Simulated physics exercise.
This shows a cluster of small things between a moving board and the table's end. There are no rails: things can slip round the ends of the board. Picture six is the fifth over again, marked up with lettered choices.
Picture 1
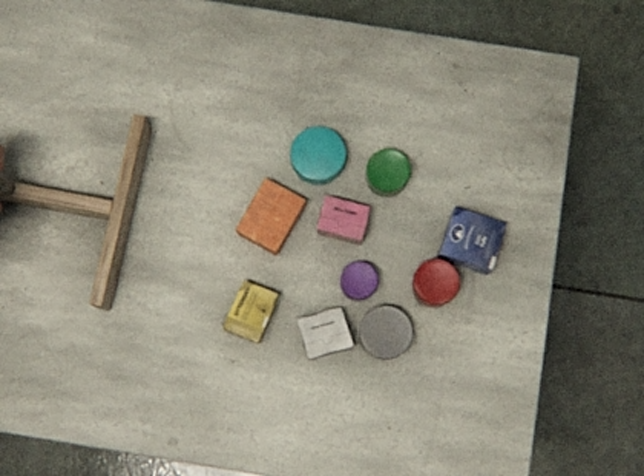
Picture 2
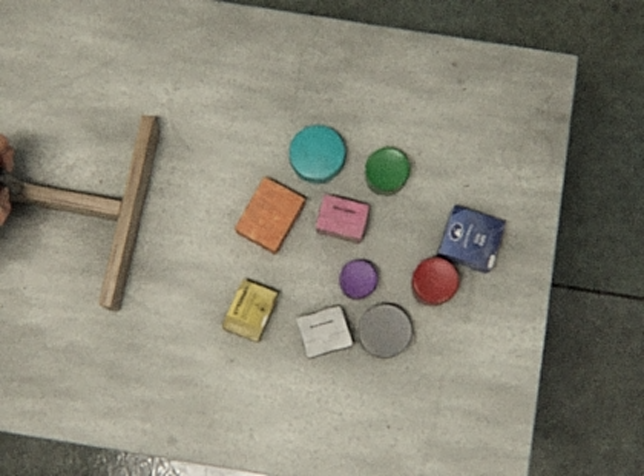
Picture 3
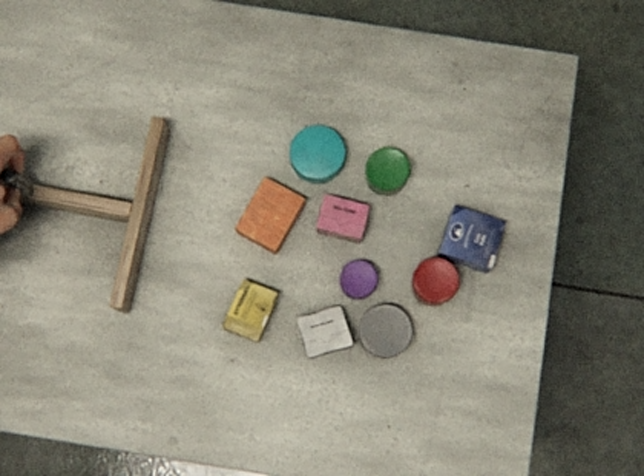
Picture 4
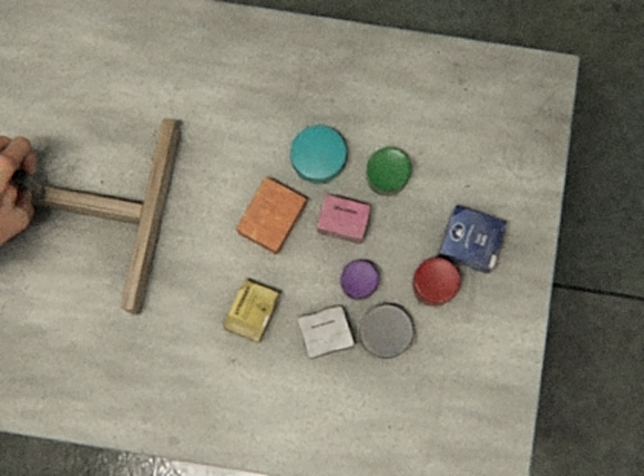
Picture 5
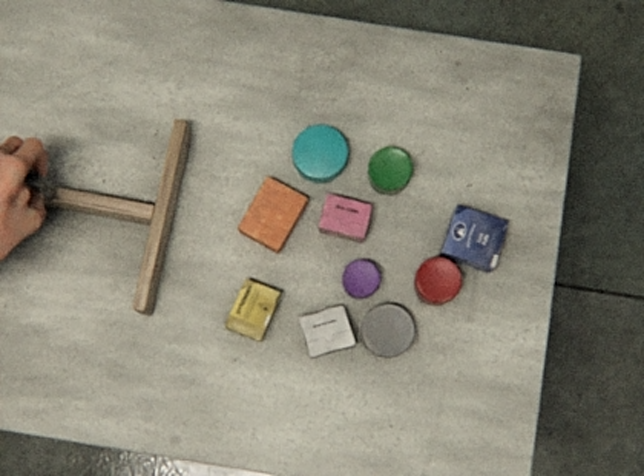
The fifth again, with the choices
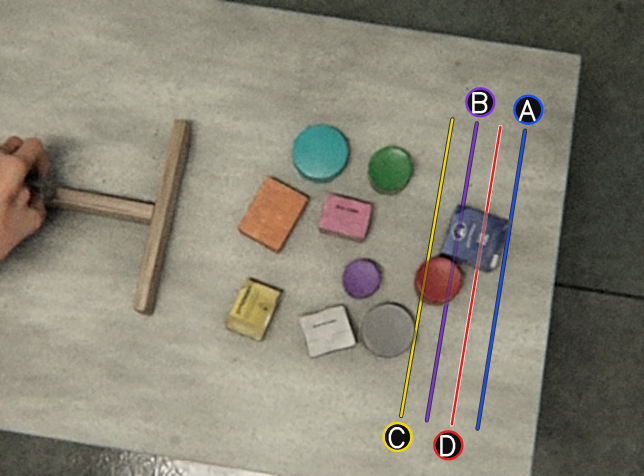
A hand slides a wooden T-shaped board slightly right toward small colourful objects that stay still.
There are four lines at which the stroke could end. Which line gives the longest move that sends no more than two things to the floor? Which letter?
The farthest such stop is D.
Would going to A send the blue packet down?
By then, yes.
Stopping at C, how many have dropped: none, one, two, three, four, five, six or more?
By then, none.
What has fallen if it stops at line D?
The blue packet.
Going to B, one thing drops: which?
It is the blue packet.
On the copy, A at (502, 276); B at (453, 268); C at (427, 264); D at (477, 272).
On D. First, board (274, 231); white packet (333, 335); turquoise tin (326, 155).
Then, board (389, 250); blue packet (519, 245); grey tub (487, 335).
Finally, board (477, 264); blue packet over the edge; pink packet (556, 251); one fallen.
By contrast, A drops four; B is within the limit but short; C is within the limit but short.
